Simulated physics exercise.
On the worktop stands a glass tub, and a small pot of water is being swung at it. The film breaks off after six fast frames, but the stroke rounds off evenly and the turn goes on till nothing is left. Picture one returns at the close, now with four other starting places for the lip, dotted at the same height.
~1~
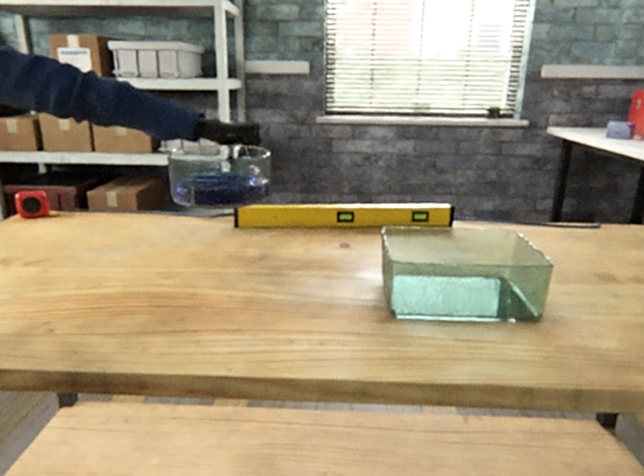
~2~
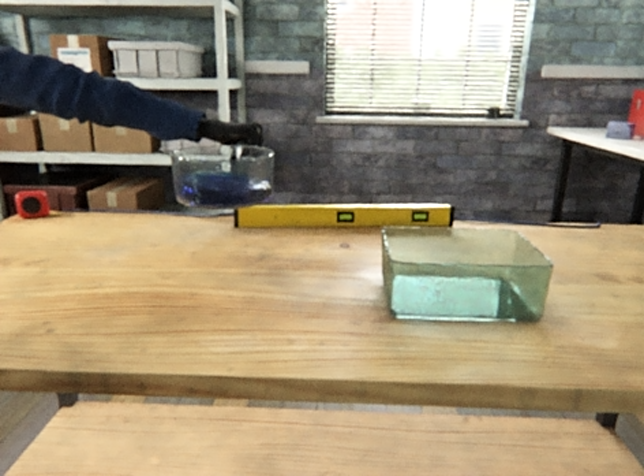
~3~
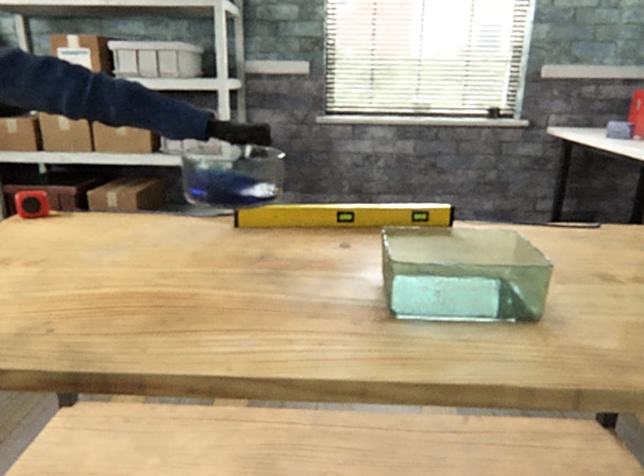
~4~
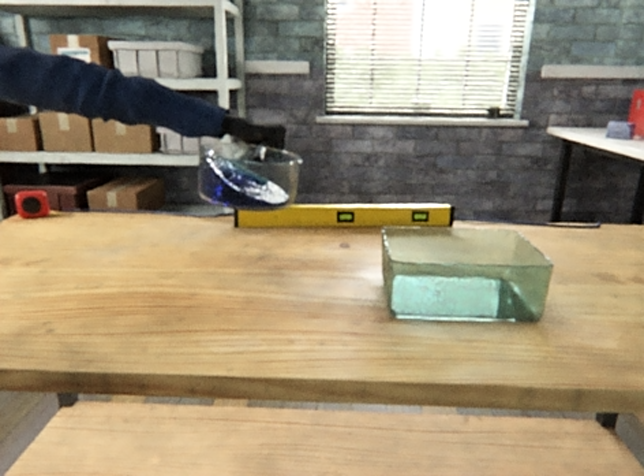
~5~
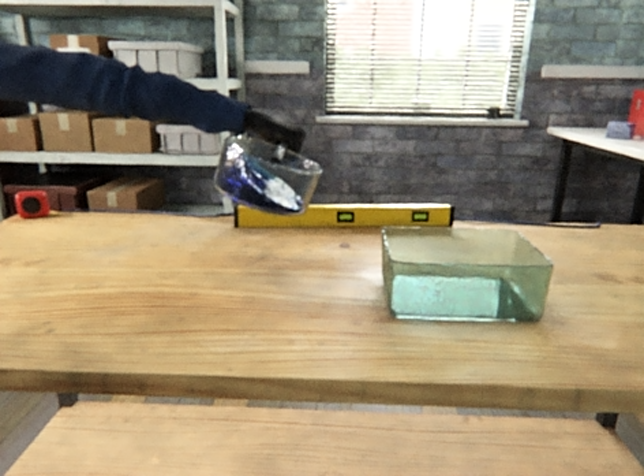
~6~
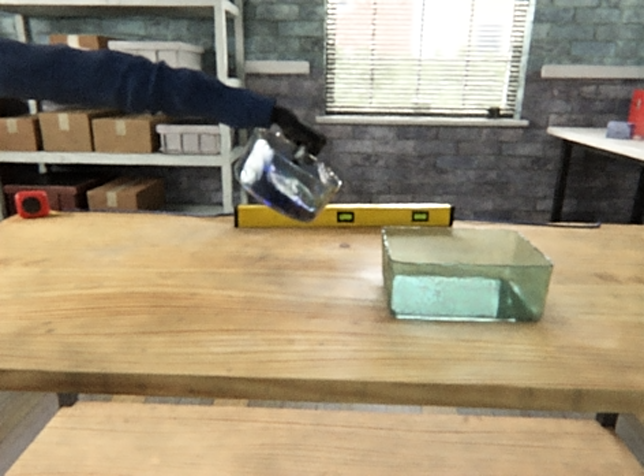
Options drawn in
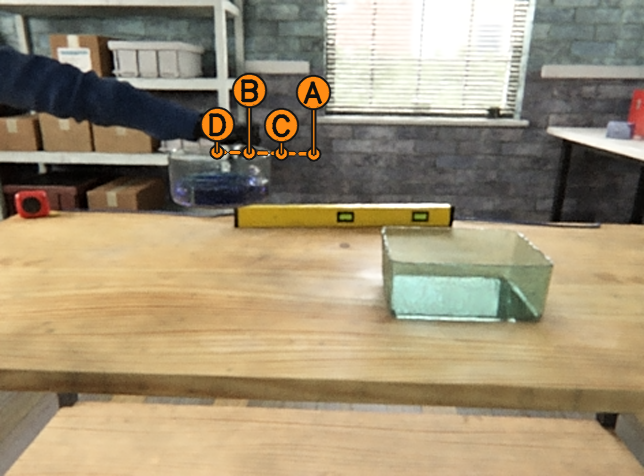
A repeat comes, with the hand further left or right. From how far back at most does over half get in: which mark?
Choose B.
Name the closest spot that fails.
It is D.
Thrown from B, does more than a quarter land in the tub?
Yes.
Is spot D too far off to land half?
Yes, it does.
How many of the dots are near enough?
Three of the four.
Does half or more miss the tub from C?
No, that is safe.
On the marked copy, A at (313, 154); B at (249, 152); C at (281, 153); D at (217, 152).
For spot A, about 86 % lands in the tub, 5 % falls short and 9 % goes beside or beyond.
For spot B, about 64 % lands in the tub, 31 % falls short and 5 % goes beside or beyond.
For spot C, about 85 % lands in the tub, 14 % falls short.
For spot D, about 37 % lands in the tub, 55 % falls short and 9 % goes beside or beyond.
